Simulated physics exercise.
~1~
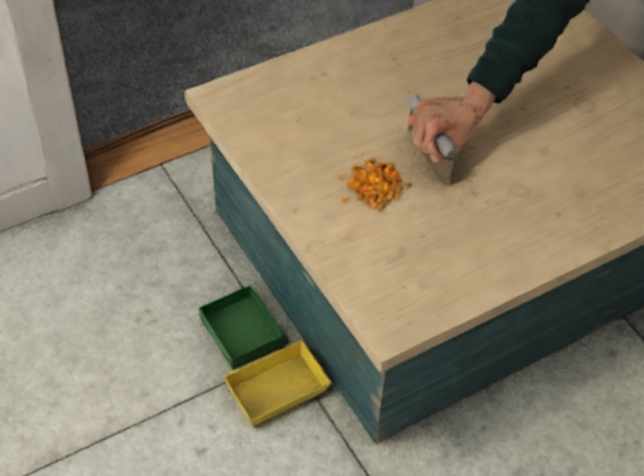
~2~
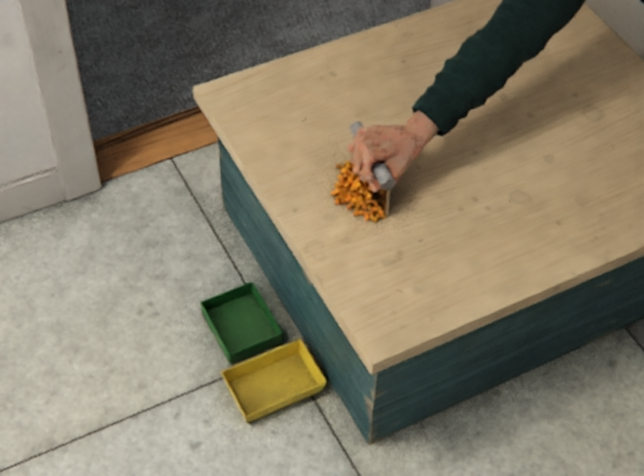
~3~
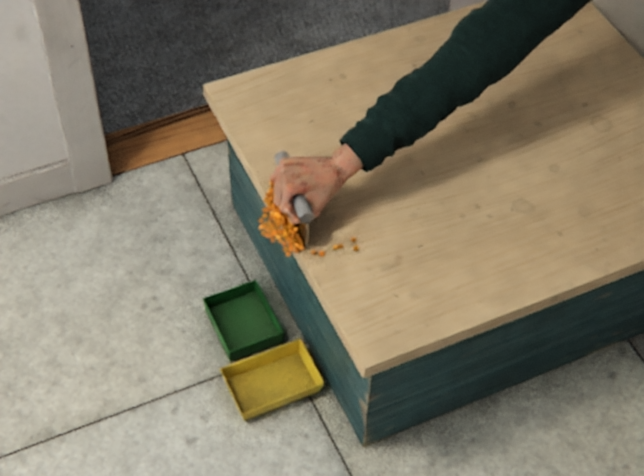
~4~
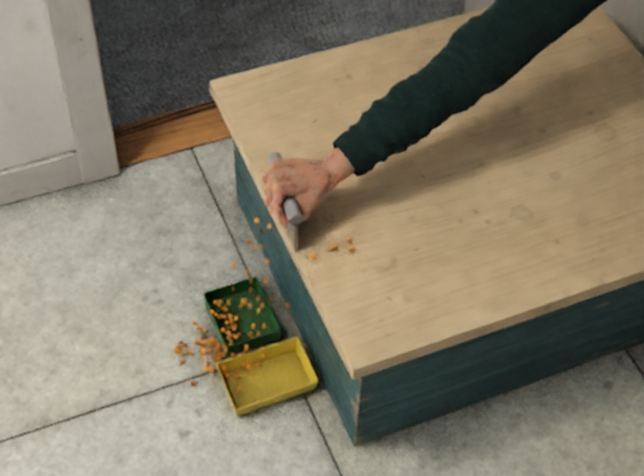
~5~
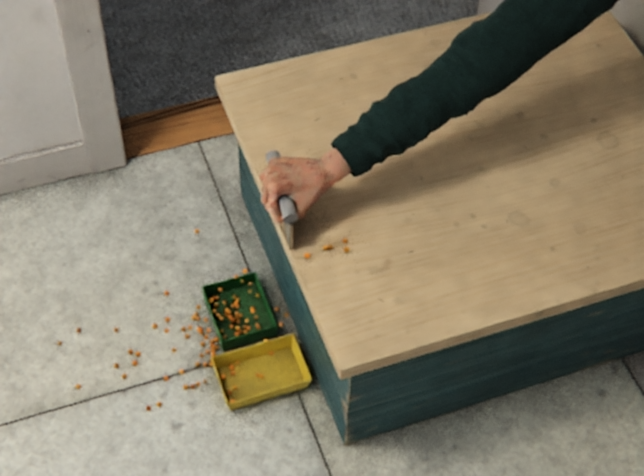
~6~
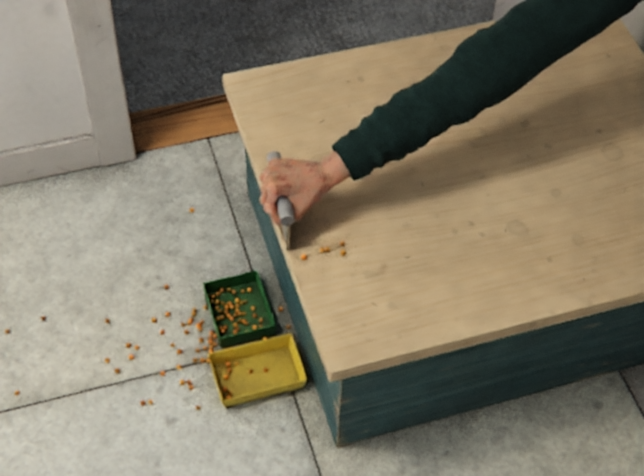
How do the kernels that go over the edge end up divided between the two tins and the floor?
A large share misses the tins and scatters over the floor, and another good share lands in the green tin. Only a small part ends up in the yellow tin.
A hand-held scraper pushes orange kernels off a box, scattering them into tins and across the floor.
